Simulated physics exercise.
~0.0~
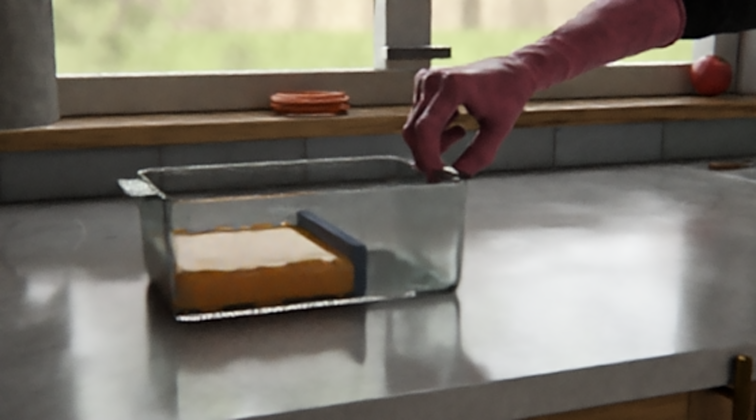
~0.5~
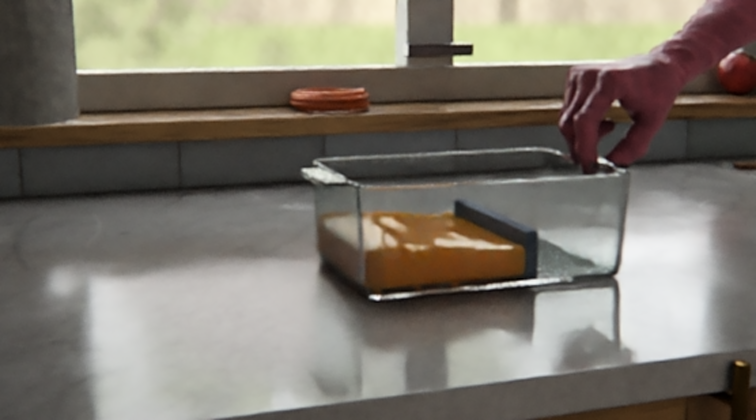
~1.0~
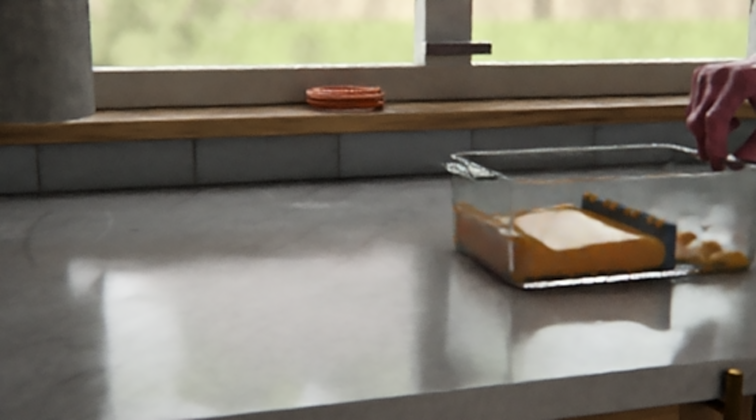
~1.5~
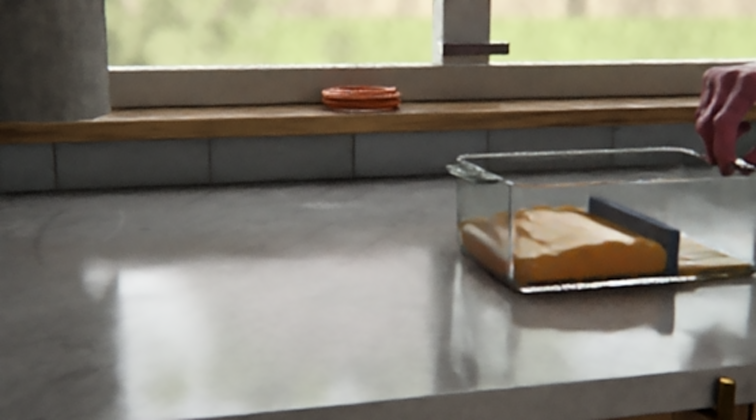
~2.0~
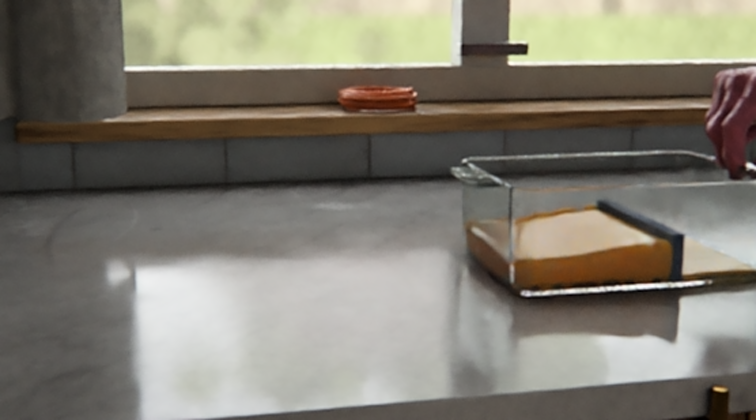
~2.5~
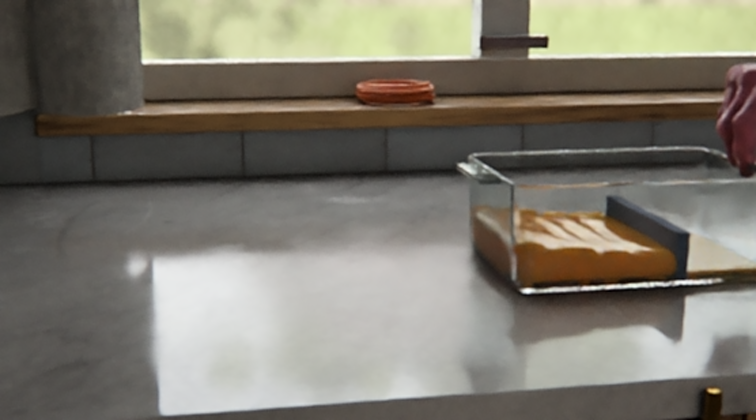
The footage shows a hand pulling a clear glass tub rightwards across a grey counter by a window, orange liquid filling its left side behind a dark divider. Some liquid spills over the divider, and the tub stops with a shallow layer on the right side.
